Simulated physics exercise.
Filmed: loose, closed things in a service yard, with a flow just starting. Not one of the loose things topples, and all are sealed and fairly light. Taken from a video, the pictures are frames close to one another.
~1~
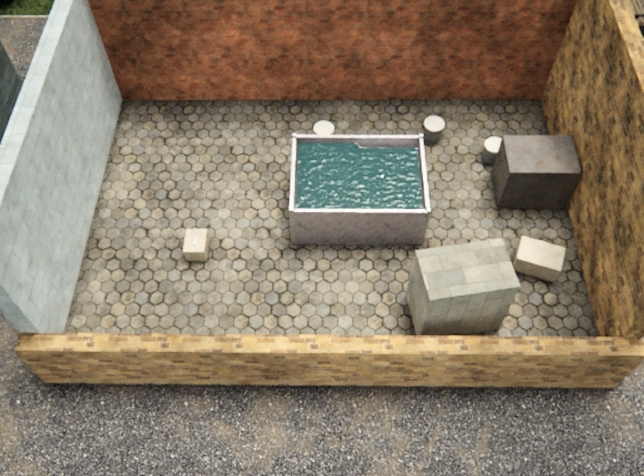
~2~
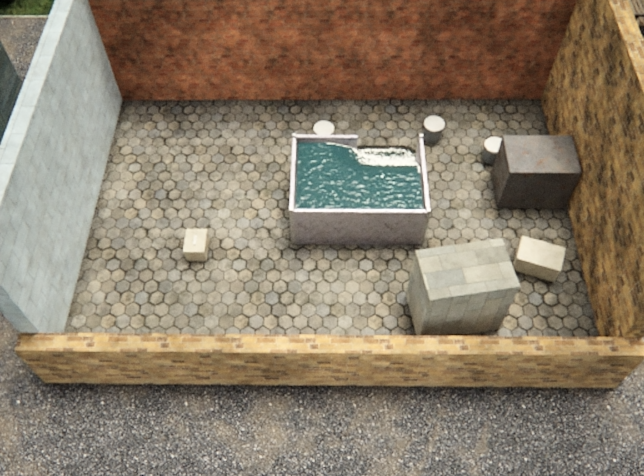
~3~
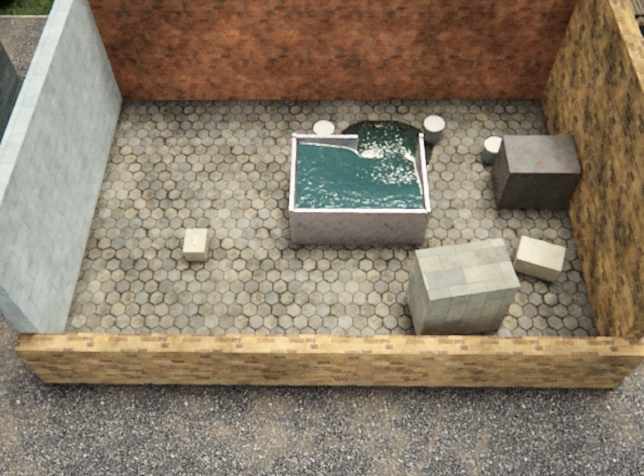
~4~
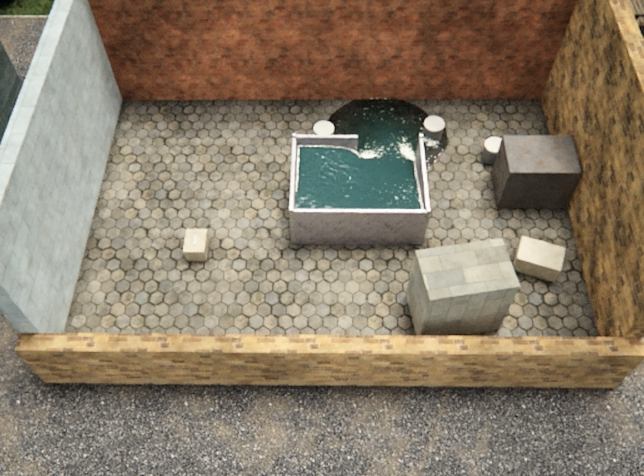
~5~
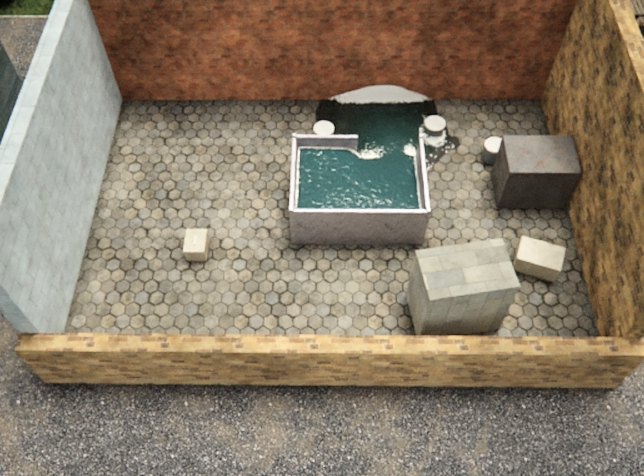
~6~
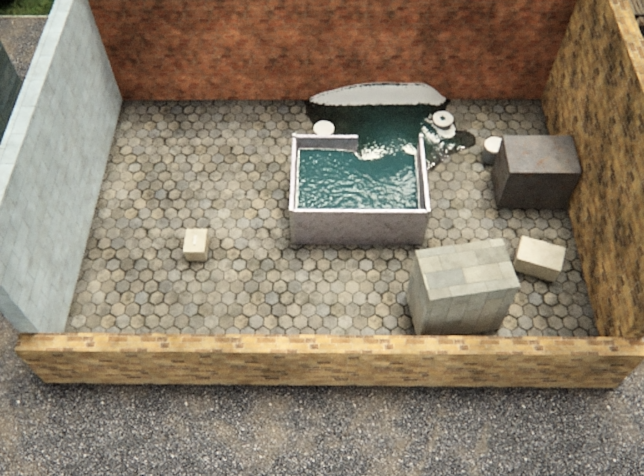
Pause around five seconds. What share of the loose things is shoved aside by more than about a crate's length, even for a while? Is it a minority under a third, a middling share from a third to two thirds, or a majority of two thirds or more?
It sits mid-range.
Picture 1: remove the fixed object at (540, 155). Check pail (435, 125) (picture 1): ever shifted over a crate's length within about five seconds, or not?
Here's how it plays out: Went the full length.
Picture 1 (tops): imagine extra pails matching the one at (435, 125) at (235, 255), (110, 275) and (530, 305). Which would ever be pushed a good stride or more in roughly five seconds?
The answers, in order, are remains nearby, remains nearby and remains nearby.
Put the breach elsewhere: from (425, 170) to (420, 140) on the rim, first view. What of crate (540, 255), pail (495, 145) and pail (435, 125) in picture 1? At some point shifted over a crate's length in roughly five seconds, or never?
In turn: Cleared that distance, cleared that distance, stayed short.
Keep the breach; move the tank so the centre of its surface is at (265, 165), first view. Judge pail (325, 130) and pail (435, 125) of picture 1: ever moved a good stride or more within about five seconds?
Well, one by one: Went the distance, then went the distance.
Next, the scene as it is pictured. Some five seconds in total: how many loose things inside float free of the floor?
You get 2.
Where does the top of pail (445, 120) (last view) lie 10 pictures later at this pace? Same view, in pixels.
Position: About (539, 140).
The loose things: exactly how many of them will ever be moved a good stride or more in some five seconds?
The figure is 2.
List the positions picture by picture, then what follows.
The first picture shows a pail at (435, 123), on the bottom; a pail at (324, 128), on the bottom; 0 of 5 have shifted.
The second picture shows a pail at (435, 123), on the bottom; a pail at (324, 128), on the bottom; 0 of 5 have shifted.
The third picture shows a pail at (435, 123) rests on the ground; a pail at (324, 128) rests on the ground; 0 of 5 have shifted.
The fourth picture shows a pail at (435, 123) rests on the ground; a pail at (324, 128), on the bottom; 0 of 5 have shifted.
The fifth picture shows a pail at (435, 123) rests on the ground; a pail at (324, 128) rests on the ground; 0 of 5 have shifted.
The sixth picture shows a pail at (443, 118) rests on the ground, close to its start; a pail at (324, 128) rests on the ground; 1 of 5 have shifted.
A moment on, 1 of 5 are well off their spots; 0 afloat.
Next, 1 of 5 are well off their spots; 1 afloat.
Later, 2 of 5 are well off their spots; 1 afloat.
In the end, 1 of 5 are well off their spots, and 2 have been at some point; 2 afloat.
